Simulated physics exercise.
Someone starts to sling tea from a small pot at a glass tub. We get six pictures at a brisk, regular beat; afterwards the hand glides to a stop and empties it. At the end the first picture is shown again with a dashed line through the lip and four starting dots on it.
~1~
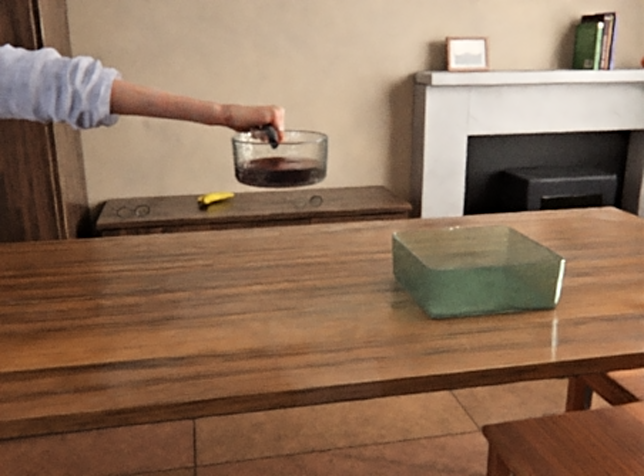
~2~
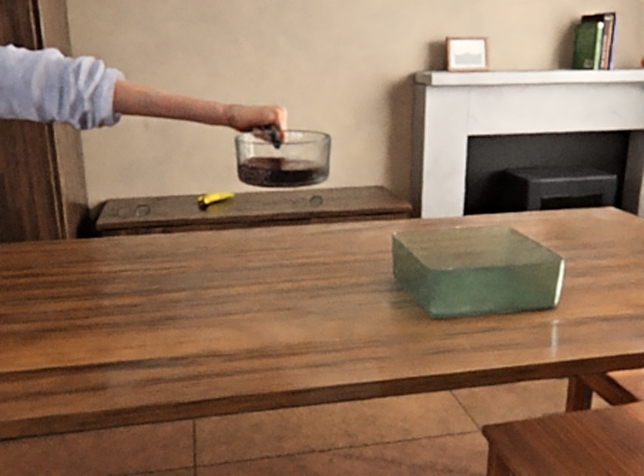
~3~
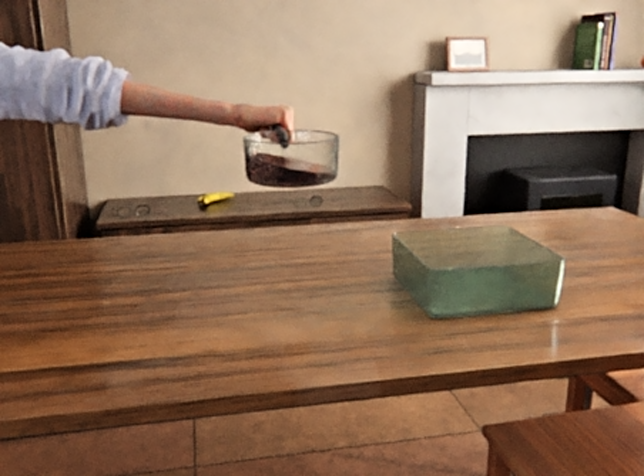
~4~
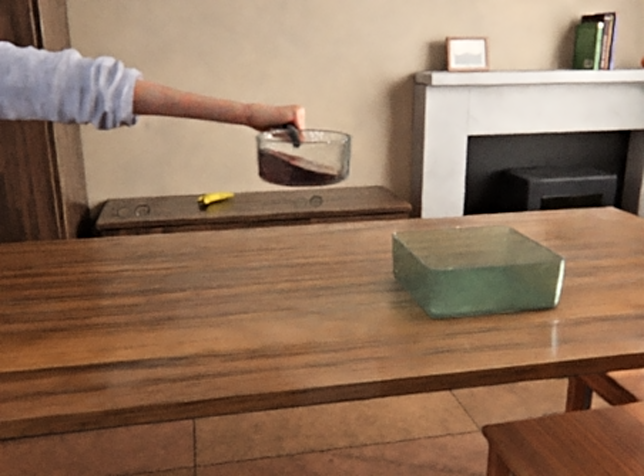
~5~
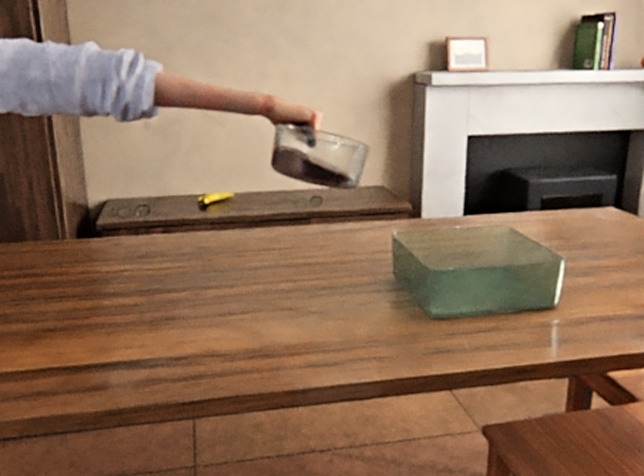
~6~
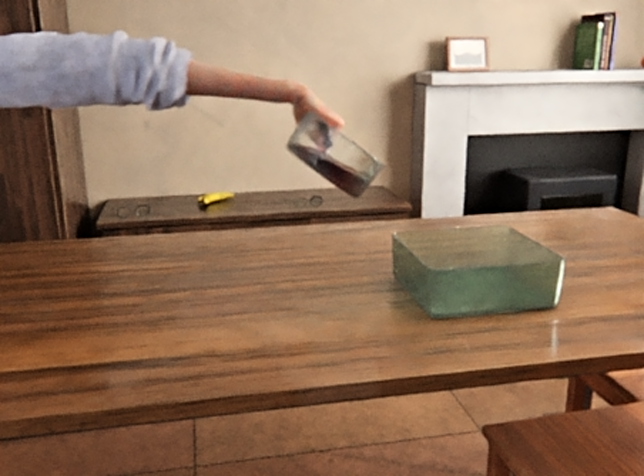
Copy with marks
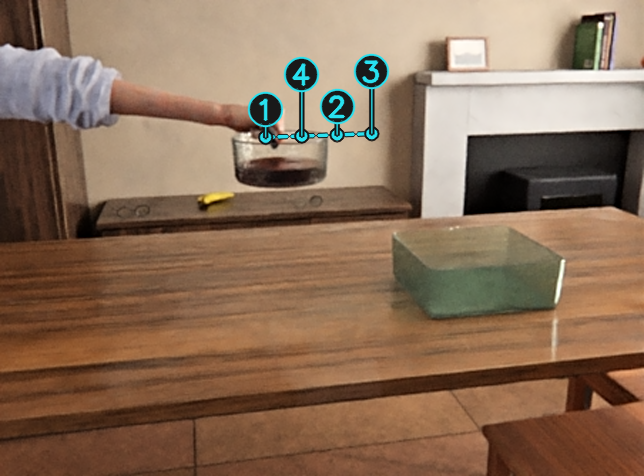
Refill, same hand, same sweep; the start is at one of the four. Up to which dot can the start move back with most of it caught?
The limit is 4.
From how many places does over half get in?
Three of them.
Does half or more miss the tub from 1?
Yes, it does.
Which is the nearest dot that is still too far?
Dot 1.
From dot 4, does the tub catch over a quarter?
Yes, it does.
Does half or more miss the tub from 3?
No, that is safe.
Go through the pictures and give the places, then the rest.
Upright, lip at (325, 135); tub from (426, 317) to (556, 305); nothing has left yet.
Upright, lip at (328, 135); nothing has left yet.
Upright, lip at (336, 134); nothing has left yet.
Upright, lip at (348, 135); nothing has left yet.
Tipped about 13°, lip at (366, 144); nothing has left yet.
Tipped about 37°, lip at (381, 164); nothing has left yet.
On the marked copy, 1 at (265, 137); 2 at (337, 134); 3 at (371, 133); 4 at (301, 136).
For dot 1, about 15 % lands in the tub, 81 % falls short and 4 % goes beside or beyond.
For dot 2, about 75 % lands in the tub, 6 % falls short and 19 % goes beside or beyond.
For dot 3, about 84 % lands in the tub, 11 % falls short and 4 % goes beside or beyond.
For dot 4, about 63 % lands in the tub, 20 % falls short and 17 % goes beside or beyond.
